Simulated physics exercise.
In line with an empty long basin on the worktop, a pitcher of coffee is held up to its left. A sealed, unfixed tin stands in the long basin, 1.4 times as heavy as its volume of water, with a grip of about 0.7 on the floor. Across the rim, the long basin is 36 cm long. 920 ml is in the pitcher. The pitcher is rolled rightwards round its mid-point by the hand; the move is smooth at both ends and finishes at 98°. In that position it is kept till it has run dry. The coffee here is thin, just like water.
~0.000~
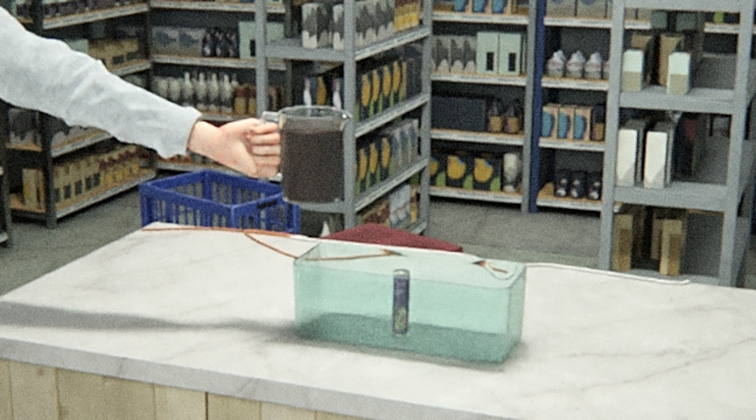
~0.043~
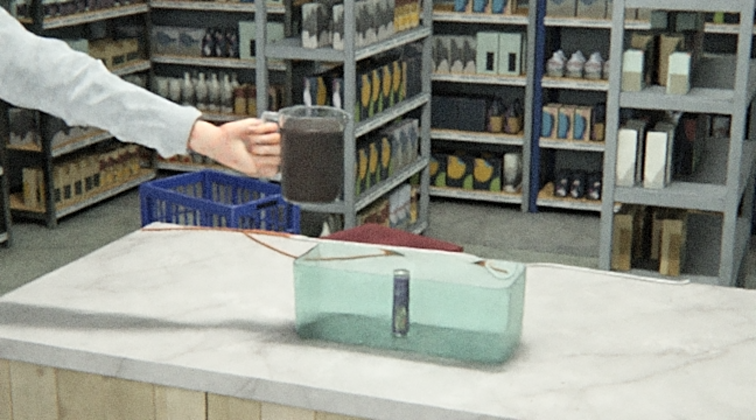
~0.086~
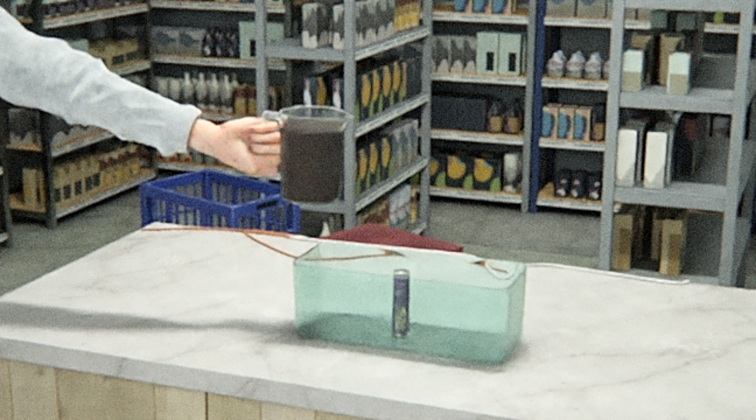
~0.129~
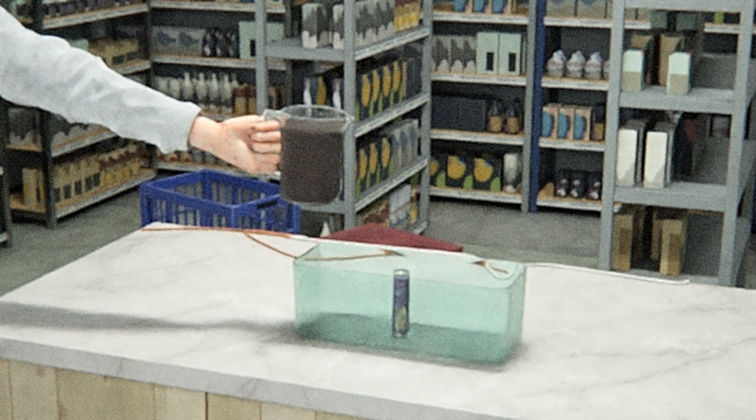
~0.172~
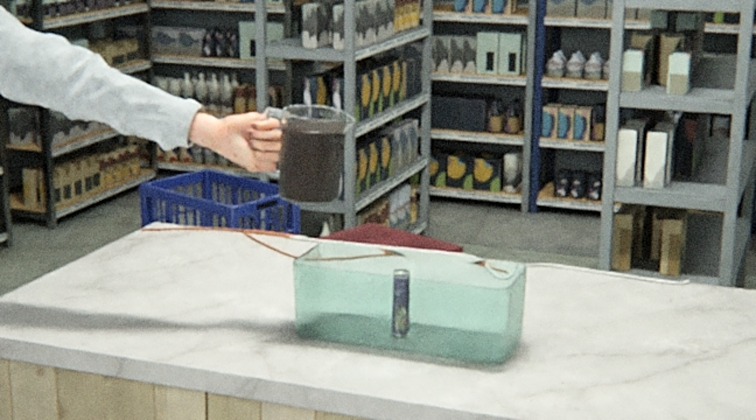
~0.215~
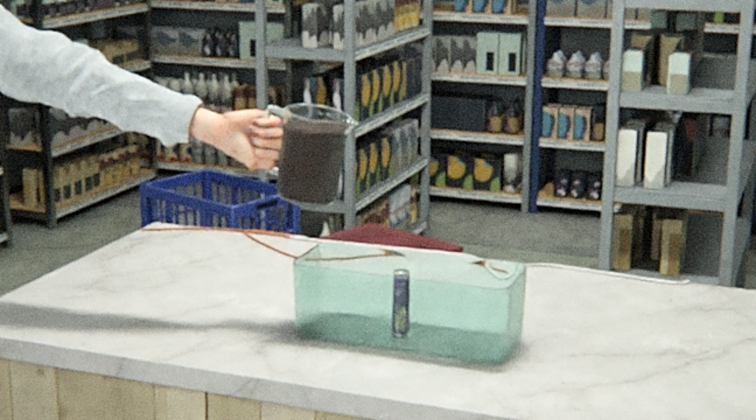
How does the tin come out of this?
It ends up knocked down.
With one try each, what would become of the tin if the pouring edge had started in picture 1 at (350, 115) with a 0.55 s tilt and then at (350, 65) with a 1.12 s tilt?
First it tips over; then it stays on its base.
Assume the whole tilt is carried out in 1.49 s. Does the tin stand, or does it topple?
So the tin will tip over.
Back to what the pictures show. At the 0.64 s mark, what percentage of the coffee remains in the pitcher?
Near 88 in a hundred.
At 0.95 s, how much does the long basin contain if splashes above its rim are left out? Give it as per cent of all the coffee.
About 32 %.
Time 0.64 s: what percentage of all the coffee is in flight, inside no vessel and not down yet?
Share: Roughly 10 per cent.
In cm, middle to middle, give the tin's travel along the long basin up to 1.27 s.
It has moved some 0 cm.
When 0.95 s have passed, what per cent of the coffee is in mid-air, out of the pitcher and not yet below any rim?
Near 20 percent.
Then, 0.64 s in, the tilt is 59° and 88 per cent is still to pour; the tin stands where it began.
Then, 0.95 s in, the tilt is 92° and 47 per cent is still to pour; the tin stands where it began.
Then, 1.27 s in, the tilt is 98° and 10 per cent is still to pour; the tin leans 4°.
Then, 1.62 s in, the tilt is 98° and 1 per cent is still to pour; the tin lies on its side.
Finally, the tin lies on its side.
